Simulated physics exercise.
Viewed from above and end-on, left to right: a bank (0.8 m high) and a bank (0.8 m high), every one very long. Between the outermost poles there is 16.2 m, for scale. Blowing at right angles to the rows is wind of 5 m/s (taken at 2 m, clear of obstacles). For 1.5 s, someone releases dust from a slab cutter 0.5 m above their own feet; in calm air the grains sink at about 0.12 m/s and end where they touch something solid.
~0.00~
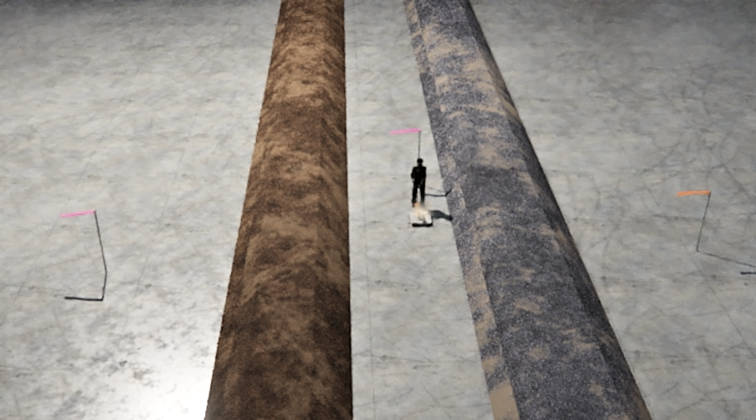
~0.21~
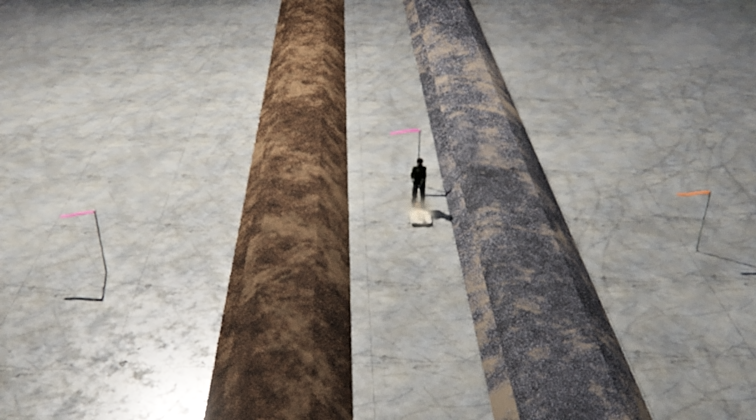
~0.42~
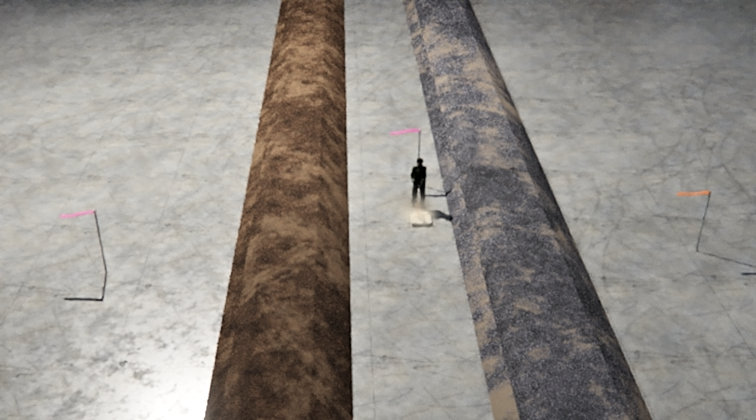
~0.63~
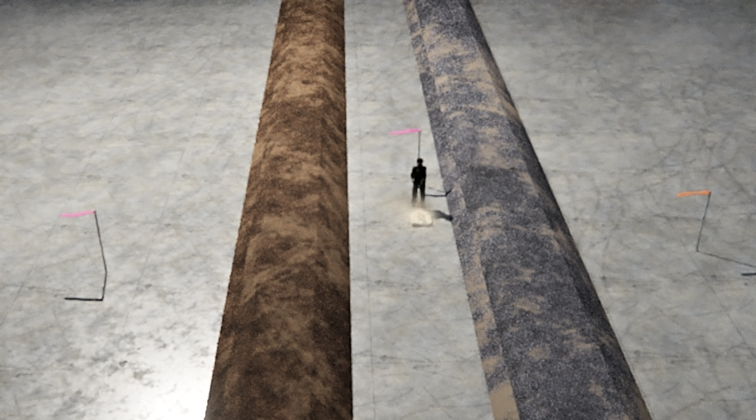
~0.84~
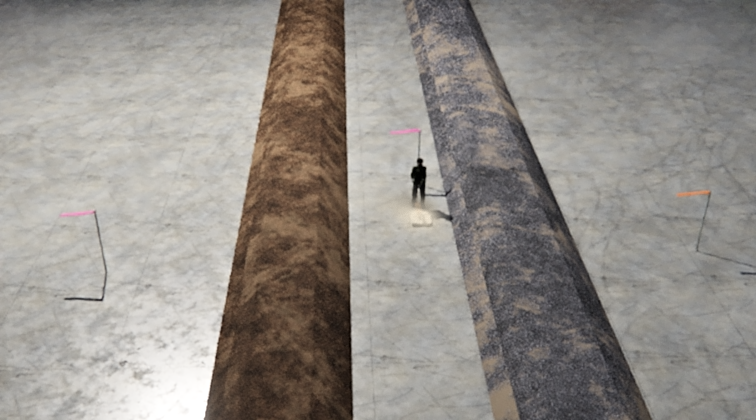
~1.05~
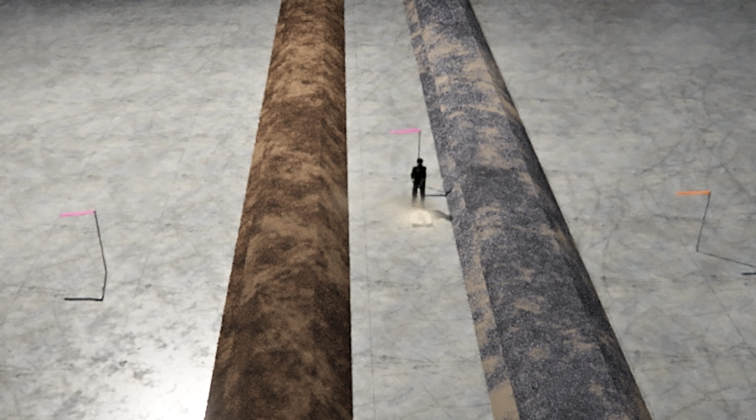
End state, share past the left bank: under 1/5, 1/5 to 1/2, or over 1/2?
Two to five tenths crosses.
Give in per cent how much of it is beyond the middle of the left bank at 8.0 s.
Some 35 per cent.
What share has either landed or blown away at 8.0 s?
Roughly 75 per cent at that point.
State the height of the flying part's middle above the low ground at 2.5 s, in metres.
Middle height: Approx. 0.4 m.
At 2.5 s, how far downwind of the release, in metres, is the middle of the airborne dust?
My estimate would be some 1.0 metres.
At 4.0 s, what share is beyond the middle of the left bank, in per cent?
Close to 25 %.
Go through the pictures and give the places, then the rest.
The first picture shows the left ribbon ends at (61, 216), leaning 80 degrees to the left, the dust in the air spans x = 415 to 425 around y = 210 and it comes from (421, 215).
The second picture shows the right ribbon ends at (677, 194), leaning 85 degrees to the left and the dust in the air spans x = 410 to 430 around y = 210.
The third picture shows the inner ribbon ends at (391, 134), leaning 85 degrees to the left, the dust in the air spans x = 400 to 430 around y = 210 and the top of the left bank crosses (293, 203).
The fourth picture shows the left ribbon ends at (60, 216), leaning 85 degrees to the left and the dust in the air spans x = 385 to 430 around y = 210.
The fifth picture shows the right ribbon ends at (677, 195), leaning 85 degrees to the left and the dust in the air spans x = 375 to 435 around y = 210.
The sixth picture shows the inner ribbon ends at (390, 132), leaning 85 degrees to the left, the dust in the air spans x = 355 to 440 around y = 210 and the top of the left bank crosses (293, 203).
After 2.5 s, 30 % is no longer flying here, and 11 % is beyond the left bank; the middle of what still flies is 0.4 m above the low ground, near (395, 212).
After 4.0 s, 54 % is no longer flying here, and 24 % is beyond the left bank; the middle of what still flies is 0.6 m above the low ground, near (309, 207).
After 8.0 s, 77 % is no longer flying here, and 34 % is beyond the left bank.
After 20.0 s, 100 % is no longer flying here, and 34 % is beyond the left bank.
After 45.0 s, 100 % is no longer flying here, and 34 % is beyond the left bank.
